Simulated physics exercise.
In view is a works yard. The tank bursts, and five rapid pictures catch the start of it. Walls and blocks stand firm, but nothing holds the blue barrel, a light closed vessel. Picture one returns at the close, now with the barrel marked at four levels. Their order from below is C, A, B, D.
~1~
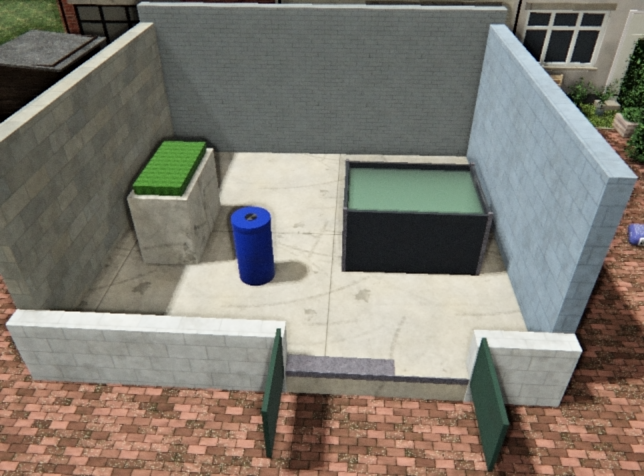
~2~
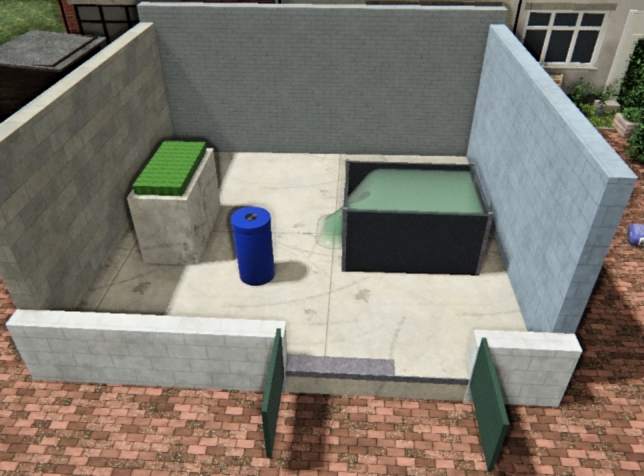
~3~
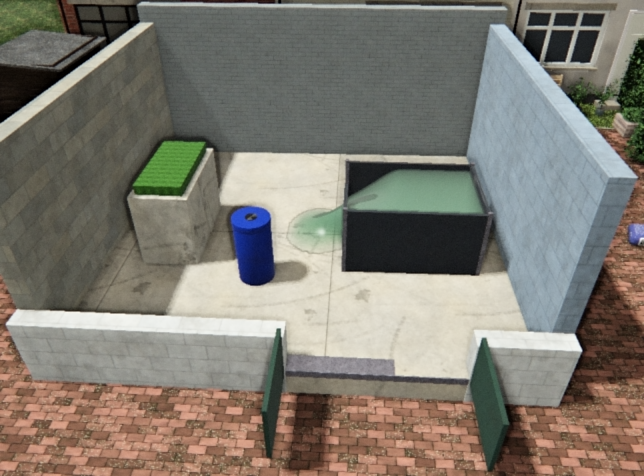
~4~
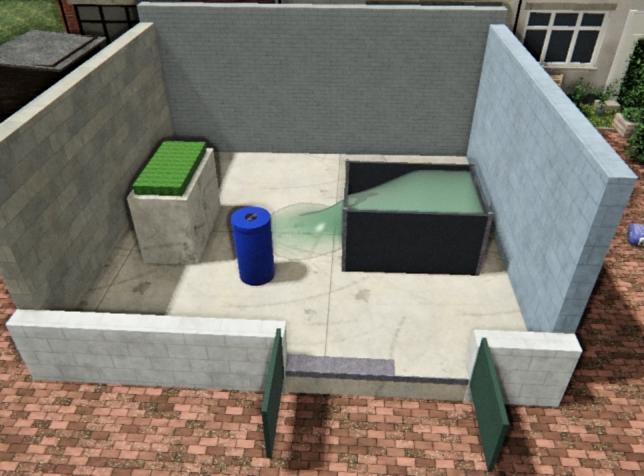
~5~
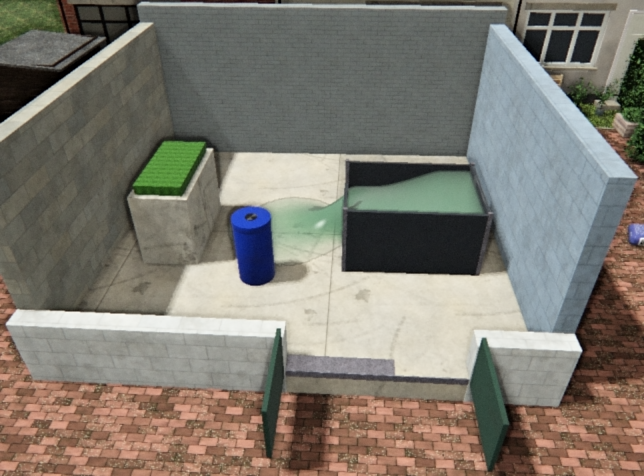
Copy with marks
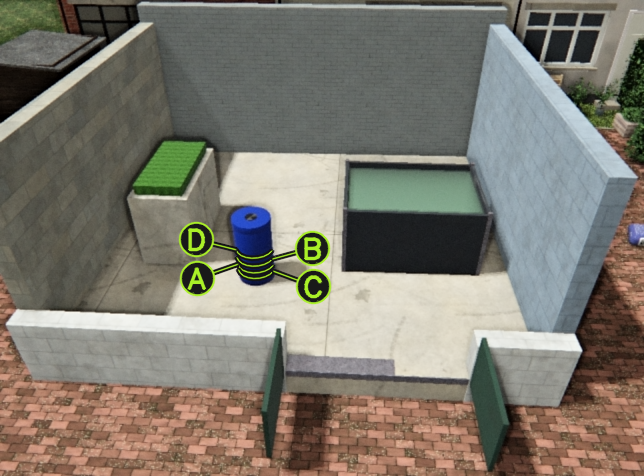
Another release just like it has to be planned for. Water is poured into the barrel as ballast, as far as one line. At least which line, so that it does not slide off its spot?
That is mark C.
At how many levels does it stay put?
All four.
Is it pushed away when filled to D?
No, that is safe.
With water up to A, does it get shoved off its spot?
No, not at all.
On the marked copy, A at (253, 272); B at (252, 266); C at (253, 278); D at (251, 258); from the bottom up C, A, B, D.
With A, it does not move.
With B, it does not move.
With C, it does not move.
With D, it does not move.
